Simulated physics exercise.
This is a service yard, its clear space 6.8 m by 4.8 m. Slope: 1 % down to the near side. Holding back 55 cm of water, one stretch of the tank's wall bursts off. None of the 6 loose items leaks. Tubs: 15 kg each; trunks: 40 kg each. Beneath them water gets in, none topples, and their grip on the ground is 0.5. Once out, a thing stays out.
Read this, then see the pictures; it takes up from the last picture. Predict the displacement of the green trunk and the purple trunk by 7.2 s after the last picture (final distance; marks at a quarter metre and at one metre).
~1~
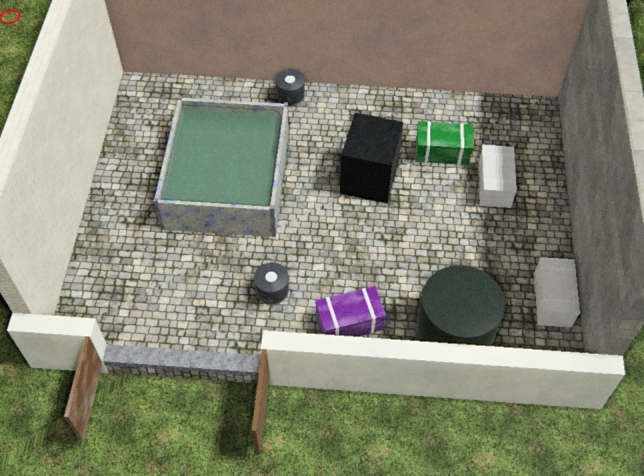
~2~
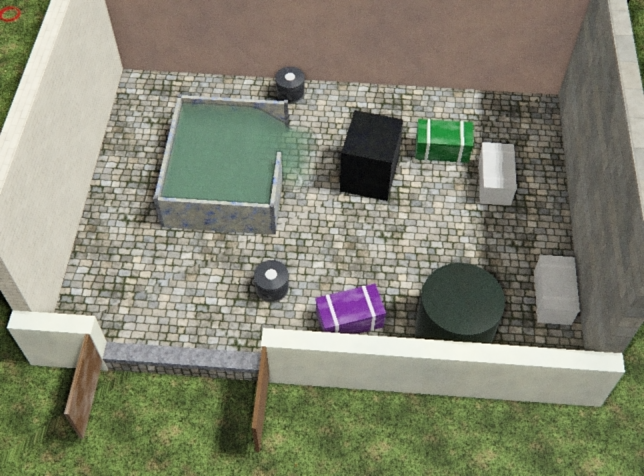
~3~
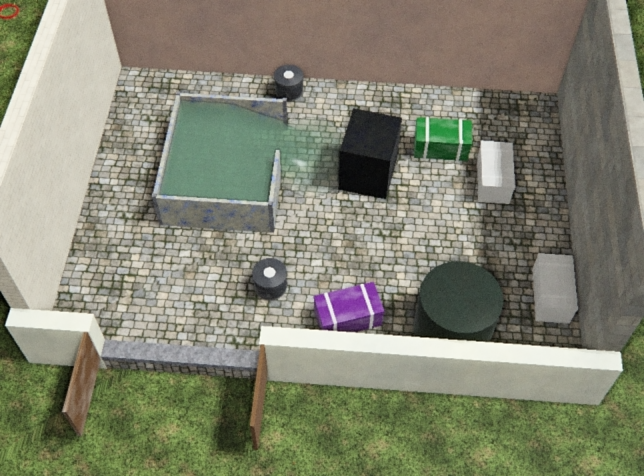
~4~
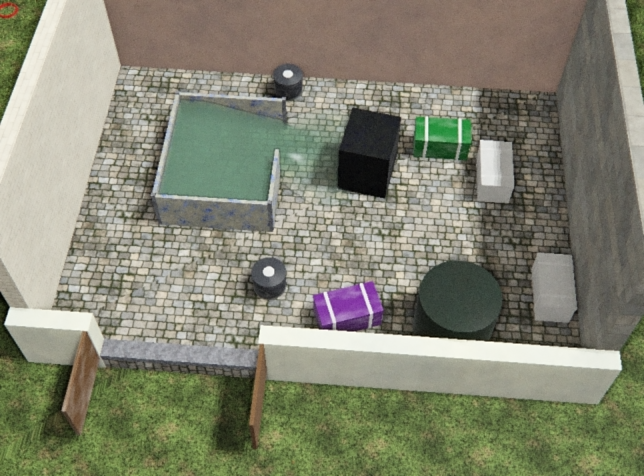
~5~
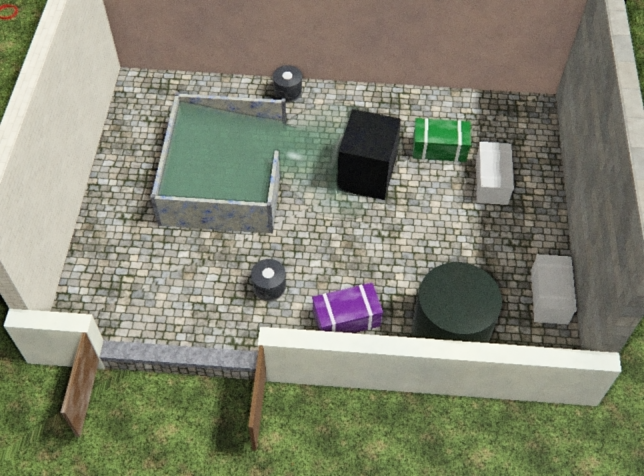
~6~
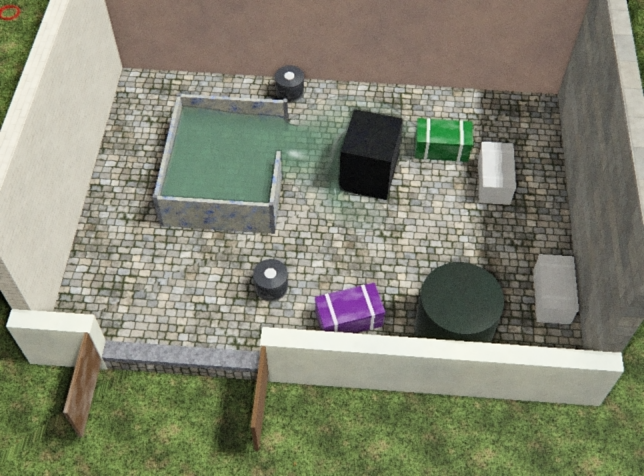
In order: The green trunk lingers near its start; the purple trunk lingers near its start.
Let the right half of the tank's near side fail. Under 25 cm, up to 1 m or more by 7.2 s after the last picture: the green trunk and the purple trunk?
With that failure, the green trunk keeps its spot, and the purple trunk budges a short distance.
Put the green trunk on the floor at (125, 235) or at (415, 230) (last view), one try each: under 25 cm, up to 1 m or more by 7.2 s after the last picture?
One after the other: It stays more or less still, and then it stays more or less still.
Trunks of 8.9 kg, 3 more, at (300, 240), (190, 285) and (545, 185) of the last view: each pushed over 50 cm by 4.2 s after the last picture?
Spot by spot, in turn: Exceeds it, falls short, exceeds it.
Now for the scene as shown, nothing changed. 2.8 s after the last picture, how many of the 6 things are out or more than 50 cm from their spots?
0.
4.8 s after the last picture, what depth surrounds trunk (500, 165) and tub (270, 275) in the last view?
Depths: Near 4 cm, then near 3 cm.
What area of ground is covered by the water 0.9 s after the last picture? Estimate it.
Roughly 11.5 m2.
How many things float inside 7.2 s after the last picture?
By my count, 0.
Then, 0.9 s after the last picture the green trunk is near (445, 131), 0.0 m from its start, aground; the purple trunk is near (350, 304), 0.0 m from its start, aground; 0 of 6 are out; 0 afloat.
Then, 2.8 s after the last picture the green trunk is near (445, 131), 0.0 m from its start, aground; the purple trunk is near (350, 304), 0.0 m from its start, aground; 0 of 6 are out; 0 afloat.
Then, 4.8 s after the last picture the green trunk is near (445, 131), 0.0 m from its start, aground; the purple trunk is near (350, 304), 0.0 m from its start, aground; 0 of 6 are out; 0 afloat.
Then, 7.2 s after the last picture the green trunk is near (445, 131), 0.0 m from its start, aground; the purple trunk is near (350, 304), 0.0 m from its start, aground; 0 of 6 are out; 0 afloat.
